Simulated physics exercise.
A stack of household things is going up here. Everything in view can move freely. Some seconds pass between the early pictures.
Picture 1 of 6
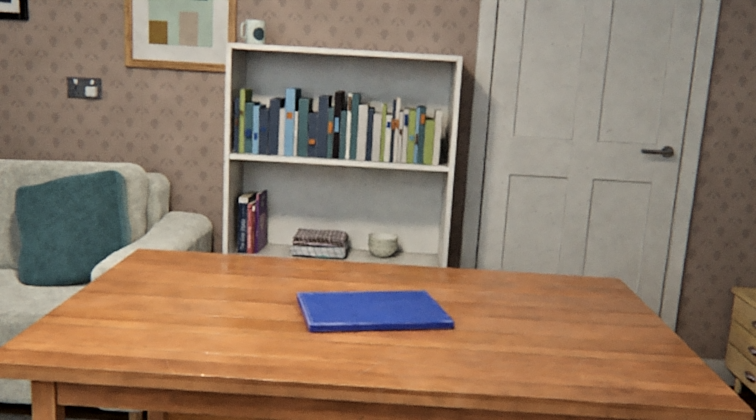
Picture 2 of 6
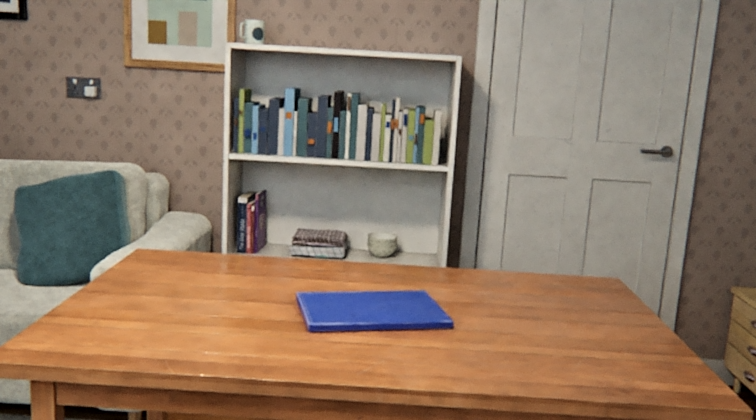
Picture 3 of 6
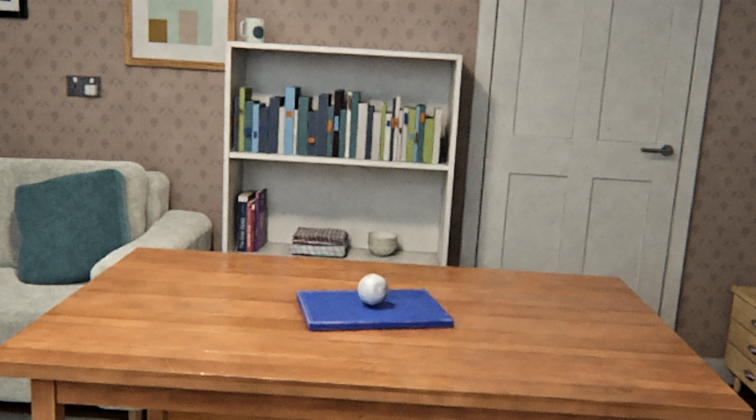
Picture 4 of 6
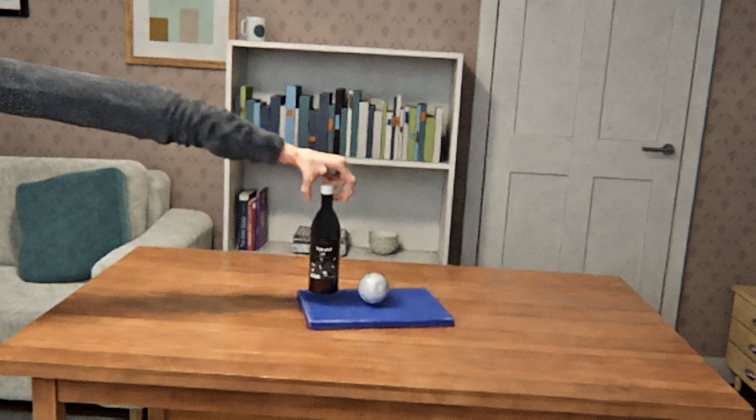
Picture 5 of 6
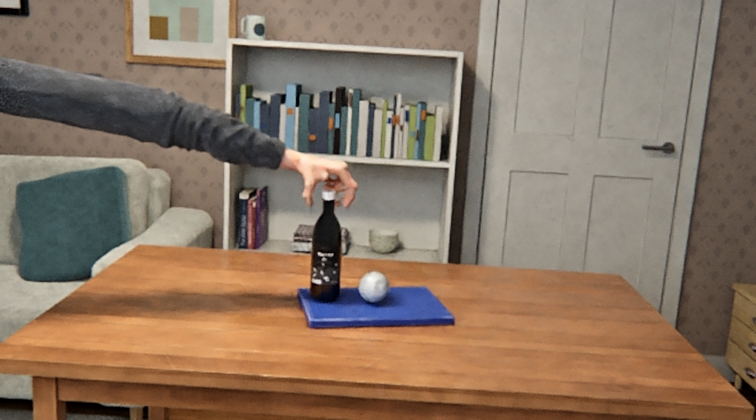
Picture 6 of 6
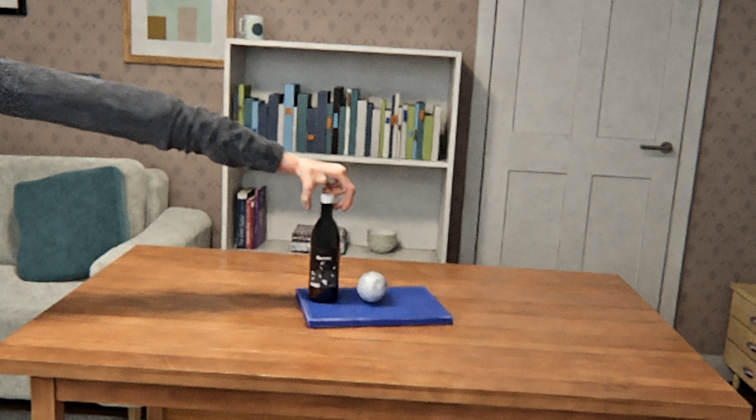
An arm in a dark grey sleeve reaches in from the left over a wooden table, seen from the front and slightly above, in a living room with a sofa, bookshelf and door. A blue tray lies flat on the table, empty at first, then with a small whitish ball on it. The hand lowers a black bottle onto the tray's left side and keeps gripping its top, while the view barely shifts.
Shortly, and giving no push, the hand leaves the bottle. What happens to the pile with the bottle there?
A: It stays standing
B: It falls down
Answer: A.
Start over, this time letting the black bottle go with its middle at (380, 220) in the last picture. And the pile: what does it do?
Well, it topples after that.
Then, 0.20 s on from there, no change.
Then, 0.40 s on from there, black bottle resting near (325, 247).
In the end, all 3 unmoved. At the end, from the last picture's camera, black bottle near (325, 247). The pile stays up.
